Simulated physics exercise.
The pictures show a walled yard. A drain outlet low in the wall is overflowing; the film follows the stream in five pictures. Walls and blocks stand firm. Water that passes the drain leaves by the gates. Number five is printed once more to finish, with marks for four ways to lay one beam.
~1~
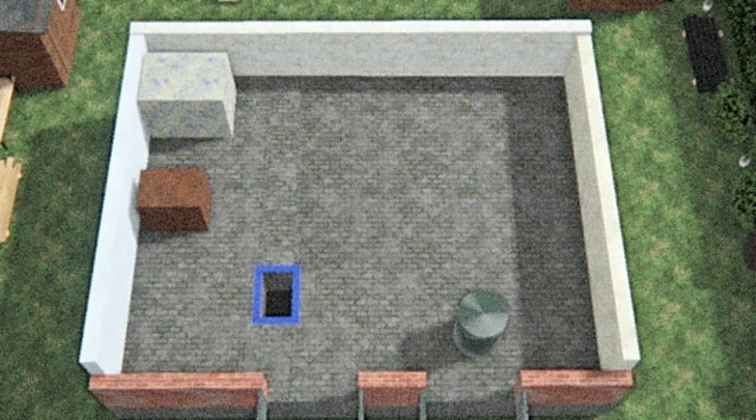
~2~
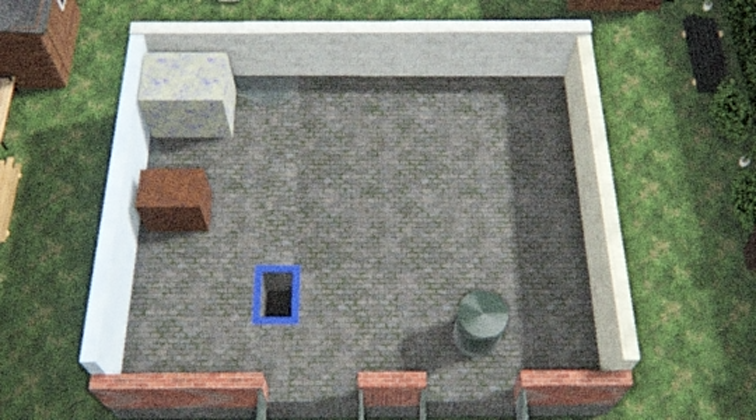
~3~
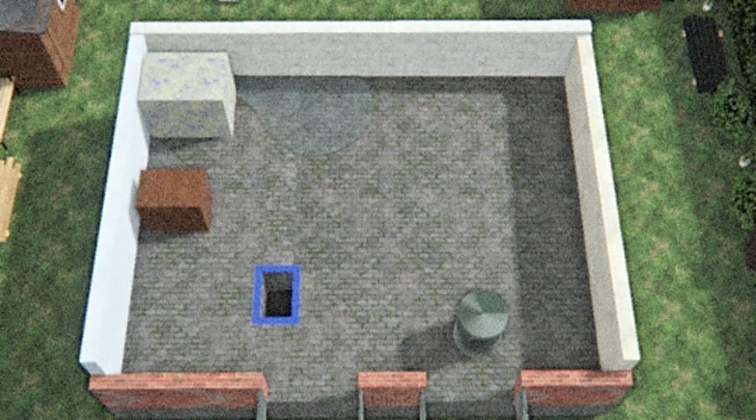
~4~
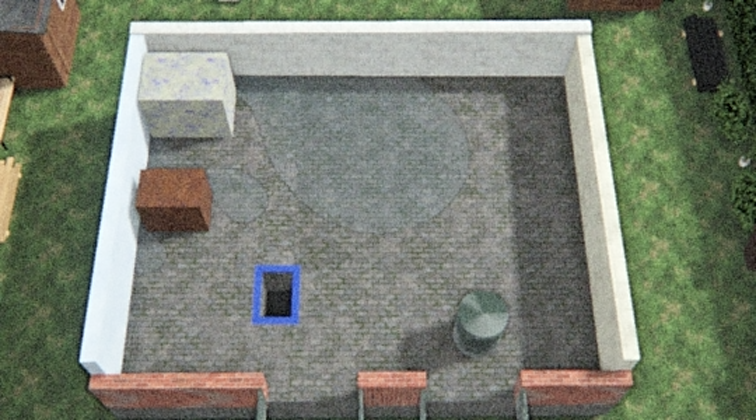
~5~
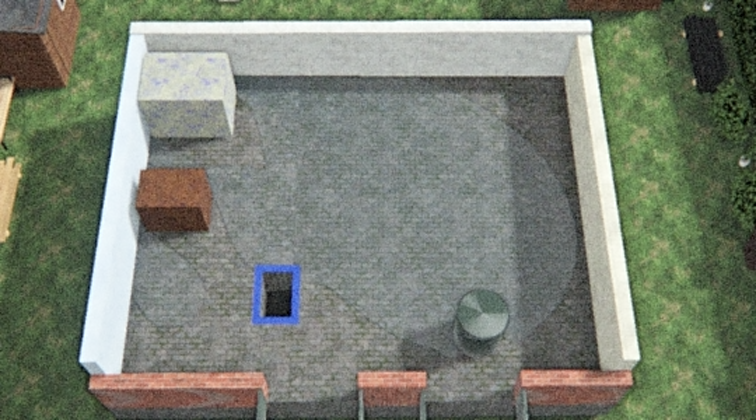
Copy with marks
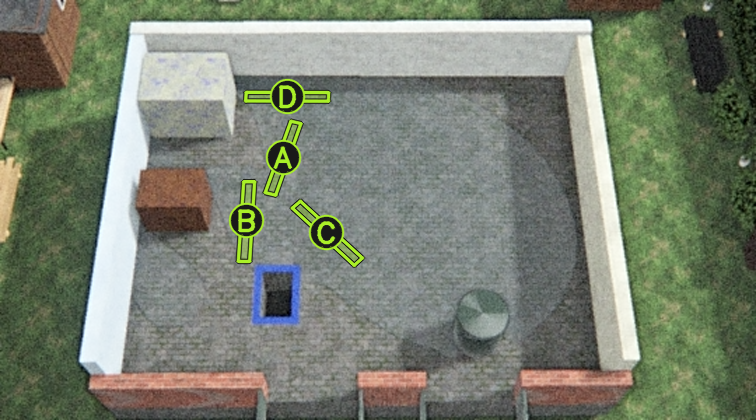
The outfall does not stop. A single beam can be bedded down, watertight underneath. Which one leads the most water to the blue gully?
Choose A.
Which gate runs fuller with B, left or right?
More leaves on the right.
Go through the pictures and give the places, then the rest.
Outfall partly hidden; blue gully at (277, 294); open gate at (468, 387); open gate at (314, 388); 1 % of the ground is wet; blue gully still dry, in the first picture.
Front seen at (290, 80), 3 % of the ground wet; blue gully still dry, in the second picture.
Front seen at (370, 96), 10 % of the ground wet; blue gully still dry, in the third picture.
Front seen at (446, 203), 28 % of the ground wet; blue gully still dry, in the fourth picture.
Front seen at (539, 321), 56 % of the ground wet; blue gully still dry, in the fifth picture.
On the marked copy, A from (270, 193) to (295, 122); B from (243, 261) to (249, 181); C from (296, 204) to (358, 261); D from (245, 96) to (328, 96).
With A, about 11 % of the stream goes into the blue gully, about 87 % out by the gates.
With B, about 3 % of the stream goes into the blue gully, about 95 % out by the gates.
With C, about 5 % of the stream goes into the blue gully, about 93 % out by the gates.
With D, about 4 % of the stream goes into the blue gully, about 94 % out by the gates.
